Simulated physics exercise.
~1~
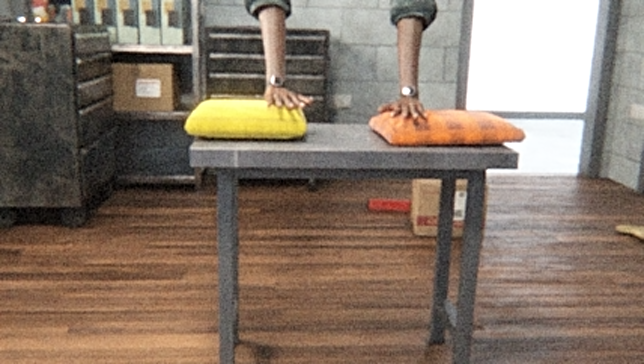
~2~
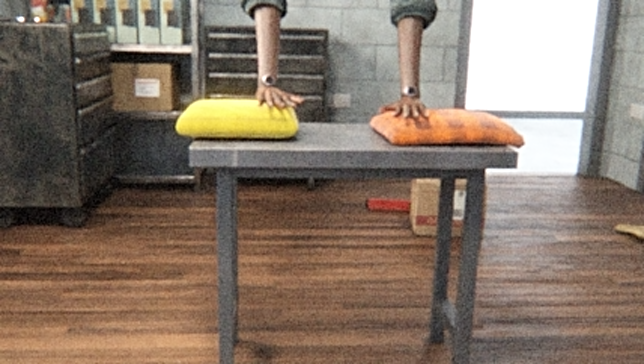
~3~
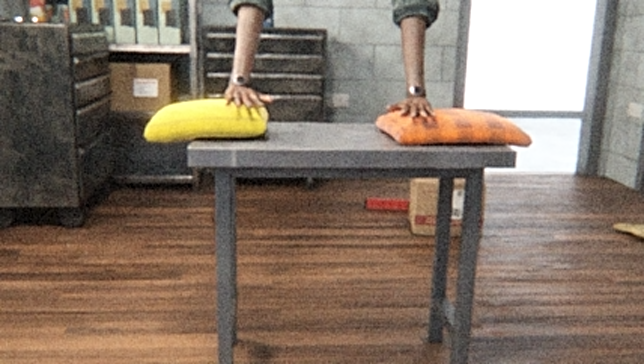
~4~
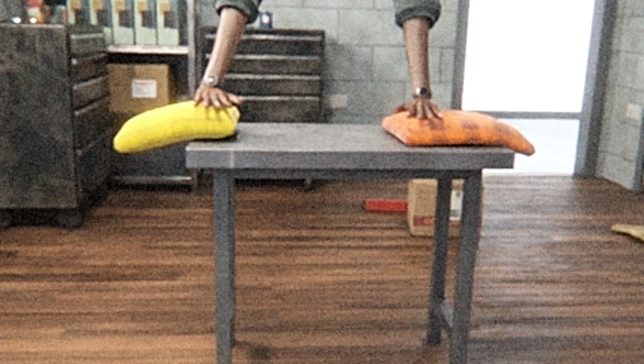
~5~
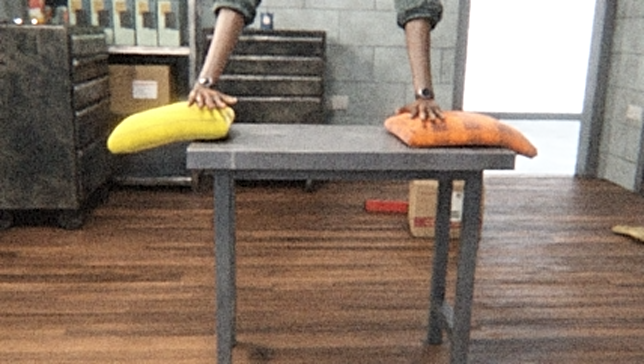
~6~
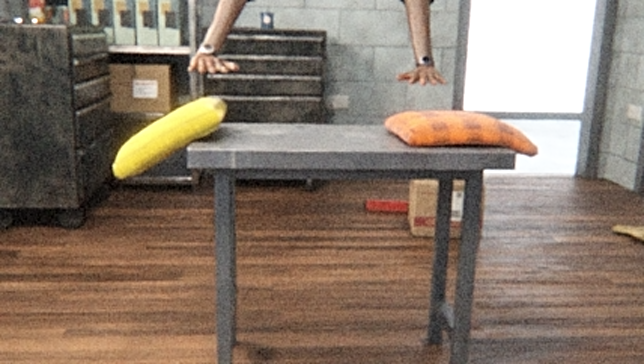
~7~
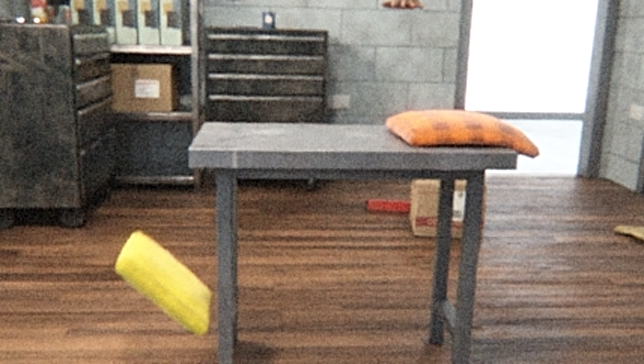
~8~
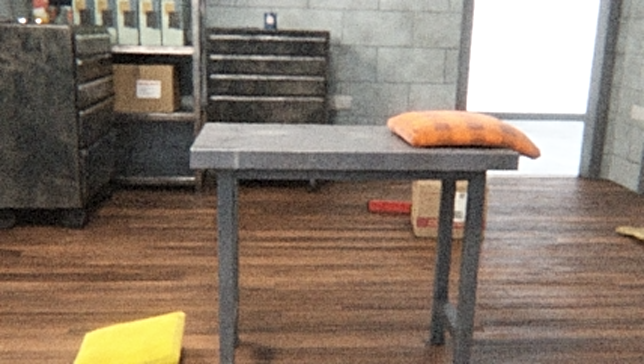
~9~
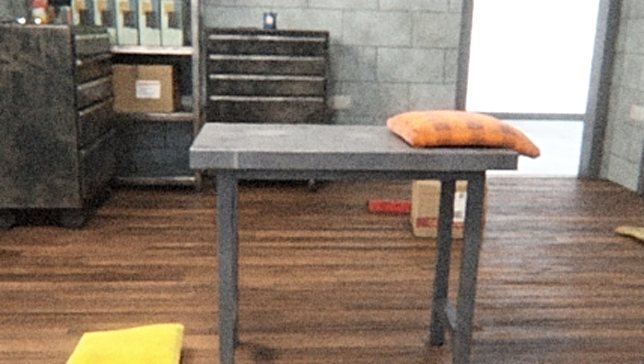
A yellow soft bag and an orange checked bundle lie on opposite ends of a grey table in a workshop with a wooden floor, seen from the front by a slightly swaying camera. Two hands press down on them, sliding the yellow bag well out over the left end and the orange bundle a little way past the right. The hands then lift off, and the yellow bag tips outwards. It drops off the end, turning as it falls, and lands on the floor at the lower left. The orange bundle stays on the tabletop, slightly overhanging its end.
